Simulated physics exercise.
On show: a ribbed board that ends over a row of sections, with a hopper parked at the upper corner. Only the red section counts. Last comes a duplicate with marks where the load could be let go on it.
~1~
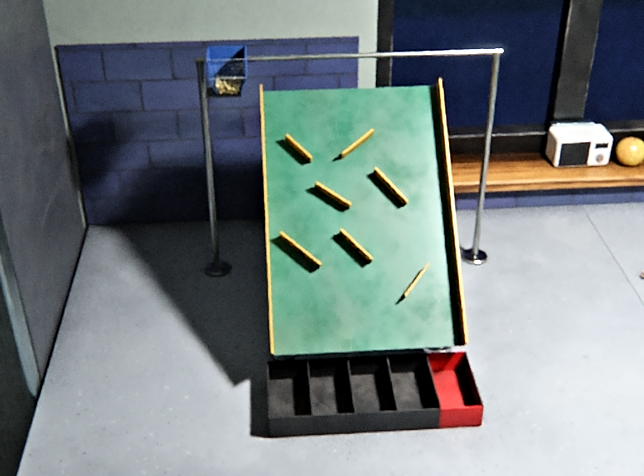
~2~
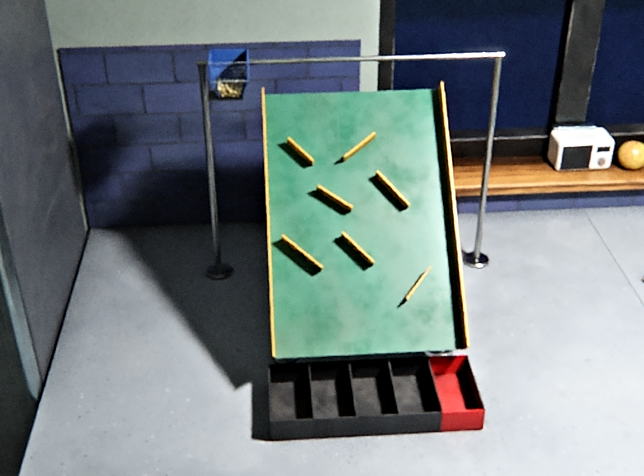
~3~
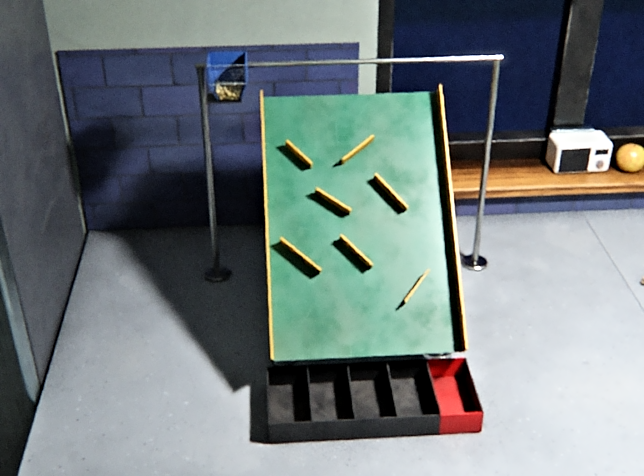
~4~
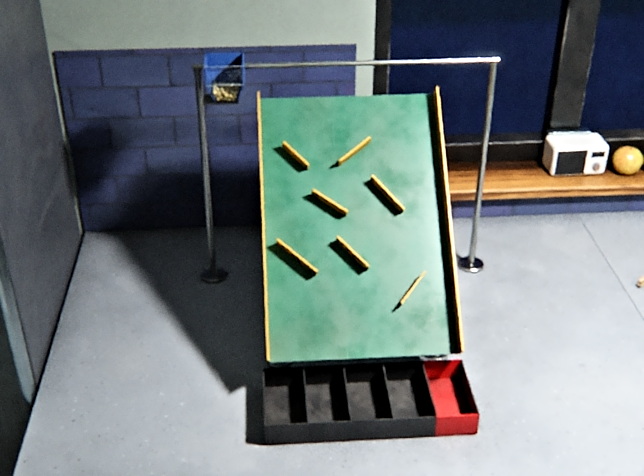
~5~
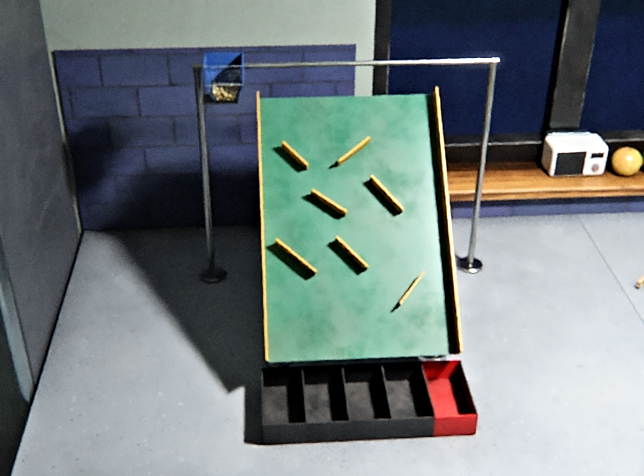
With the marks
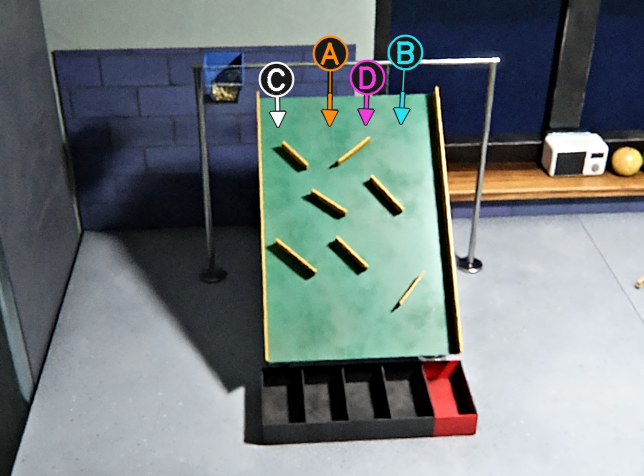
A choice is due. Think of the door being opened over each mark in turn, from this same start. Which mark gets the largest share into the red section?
Choose B.
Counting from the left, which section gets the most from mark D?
The fifth.
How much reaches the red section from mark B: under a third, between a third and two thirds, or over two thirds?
Mark B gives over two thirds.
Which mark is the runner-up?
The answer is D.
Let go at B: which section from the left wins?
It is the fifth one.
On the marked copy, mark A meets the board at (329, 120); mark B meets the board at (401, 118); mark C meets the board at (277, 121); mark D meets the board at (365, 119).
With A, none in the red section, nearly all in other sections.
With B, most in the red section, a small part in other sections.
With C, none in the red section, nearly all in other sections.
With D, about half in the red section, about half in other sections.
